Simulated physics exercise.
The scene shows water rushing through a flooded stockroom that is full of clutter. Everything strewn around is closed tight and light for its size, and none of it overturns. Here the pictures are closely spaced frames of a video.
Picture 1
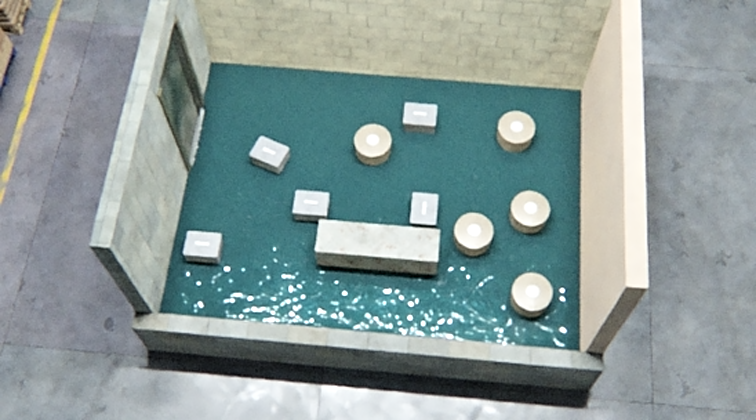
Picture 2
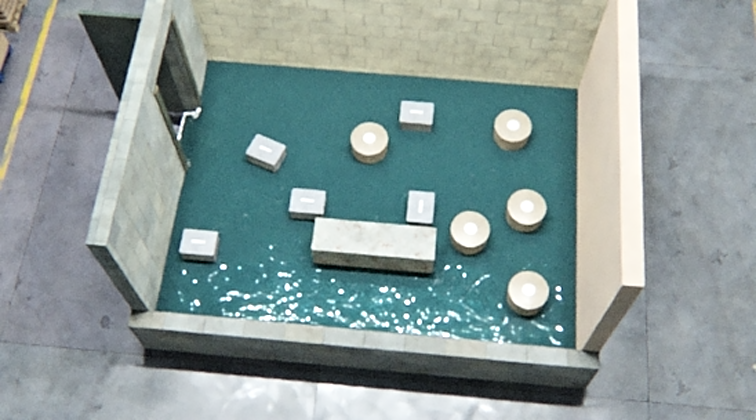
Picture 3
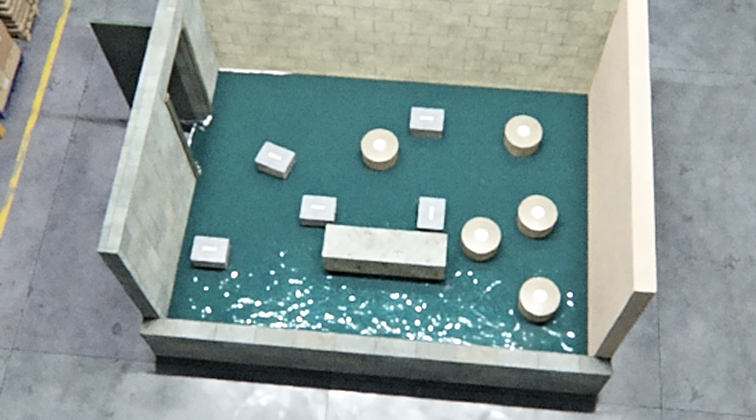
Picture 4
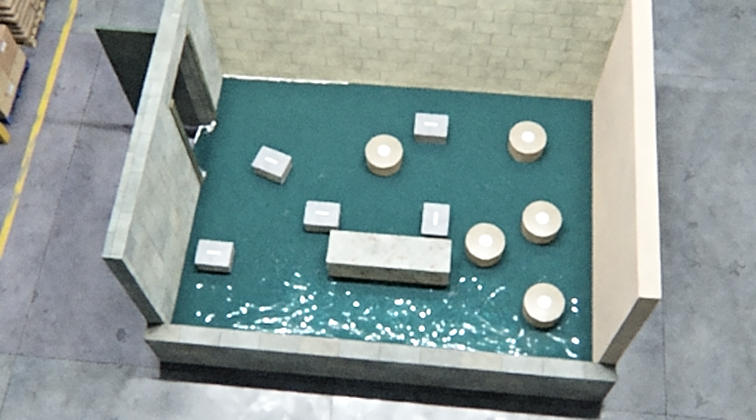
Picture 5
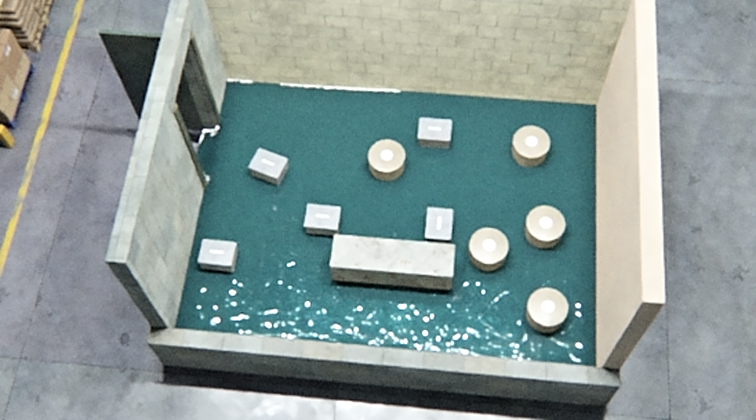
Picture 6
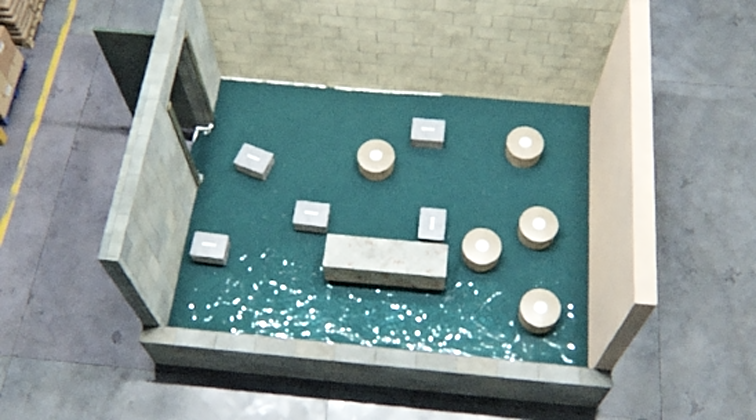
Grey door swinging open in the left wall of a flooded walled enclosure, then pale floating boxes drifting slightly among round drums.
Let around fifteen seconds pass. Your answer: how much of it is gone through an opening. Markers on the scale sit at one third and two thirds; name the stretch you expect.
Mid range.
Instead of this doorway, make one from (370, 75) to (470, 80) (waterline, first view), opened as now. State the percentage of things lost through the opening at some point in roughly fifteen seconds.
80 in a hundred or thereabouts.
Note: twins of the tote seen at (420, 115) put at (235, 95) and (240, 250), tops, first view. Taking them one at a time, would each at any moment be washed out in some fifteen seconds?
First: Exits; second: Exits.
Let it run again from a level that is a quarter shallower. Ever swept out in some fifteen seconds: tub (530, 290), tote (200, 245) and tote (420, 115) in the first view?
One after the other: Remains, swept away, remains.
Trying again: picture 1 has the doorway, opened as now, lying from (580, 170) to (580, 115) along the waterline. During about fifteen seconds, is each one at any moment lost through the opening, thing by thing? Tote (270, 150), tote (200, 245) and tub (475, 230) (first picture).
In the order given: Remains, remains, escapes.
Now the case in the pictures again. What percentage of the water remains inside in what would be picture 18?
I'd put it close to 80 percent.
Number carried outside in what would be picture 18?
That gives 1.
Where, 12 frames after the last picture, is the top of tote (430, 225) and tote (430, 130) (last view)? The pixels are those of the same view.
Approximately (376, 219) for one and (370, 124) for the other.
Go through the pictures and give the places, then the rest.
In the first frame, a tote at (269, 151), afloat; a tote at (202, 244), afloat; 0 of 10 have shifted.
In the second frame, a tote at (266, 150), afloat; a tote at (199, 242), afloat; 0 of 10 have shifted.
In the third frame, a tote at (275, 157) floats; a tote at (210, 249), afloat; 0 of 10 have shifted.
In the fourth frame, a tote at (272, 161), afloat, close to its start; a tote at (214, 253), afloat, close to its start; 1 of 10 have shifted.
In the fifth frame, a tote at (268, 163) floats, close to its start; a tote at (217, 252), afloat, close to its start; 3 of 10 have shifted.
In the sixth frame, a tote at (253, 158), afloat, a stride from its start; a tote at (209, 245), afloat, close to its start; 4 of 10 have shifted.
A moment on, 0 of 10 are out; 10 afloat.
Next, 1 of 10 are out; 9 afloat.
Later, 3 of 10 are out; 7 afloat.
In the end, 4 of 10 are out; 6 afloat.
